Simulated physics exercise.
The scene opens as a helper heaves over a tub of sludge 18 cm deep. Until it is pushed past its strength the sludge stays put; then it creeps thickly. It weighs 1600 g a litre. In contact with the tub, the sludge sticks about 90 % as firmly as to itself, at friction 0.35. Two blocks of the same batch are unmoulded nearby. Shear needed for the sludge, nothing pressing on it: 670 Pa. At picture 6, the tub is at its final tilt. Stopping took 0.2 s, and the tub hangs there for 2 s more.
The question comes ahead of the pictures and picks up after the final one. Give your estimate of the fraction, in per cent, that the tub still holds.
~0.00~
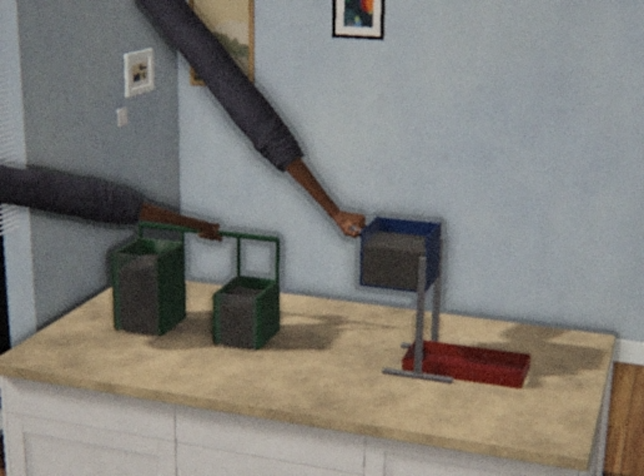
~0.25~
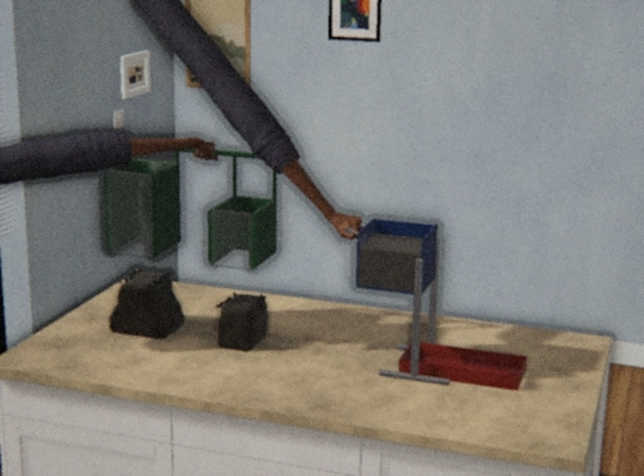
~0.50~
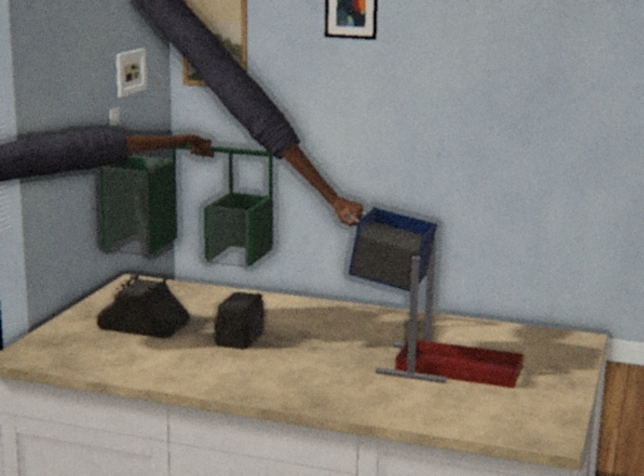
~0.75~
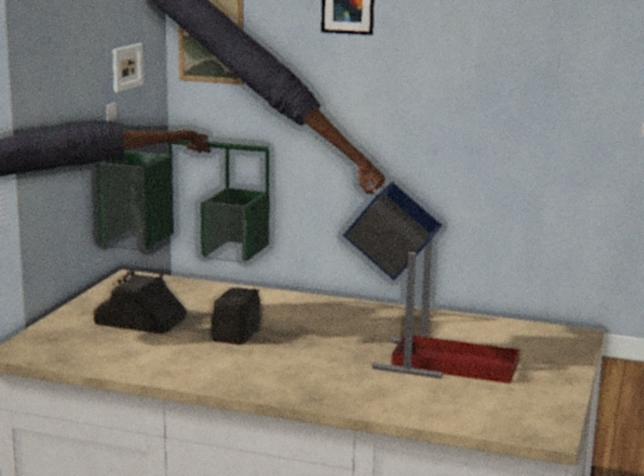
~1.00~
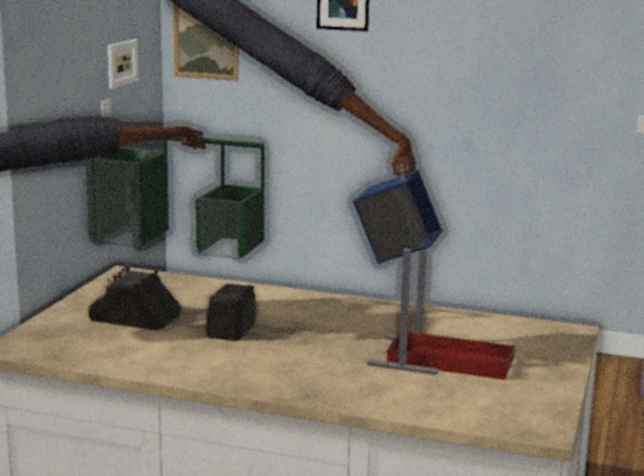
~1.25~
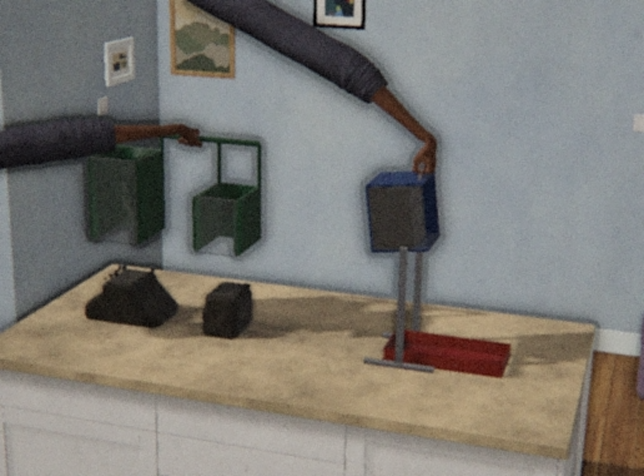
The tub still holds about 100 per cent.
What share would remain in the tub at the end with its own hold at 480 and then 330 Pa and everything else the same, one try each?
In order: Around 70 % and around 55 %.
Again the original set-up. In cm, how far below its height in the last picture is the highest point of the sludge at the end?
3 cm or so.
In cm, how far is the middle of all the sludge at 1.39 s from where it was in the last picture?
Close to 0 centimetres.
After 1.39 s, the tub is at 83 degrees and holds 100 %.
After 1.56 s, the tub is at 83 degrees and holds 100 %.
After 1.73 s, the tub is at 83 degrees and holds 100 %.
After 1.90 s, the tub is at 83 degrees and holds 100 %.
After 3.25 s, the tub is at 83 degrees and holds 100 %.
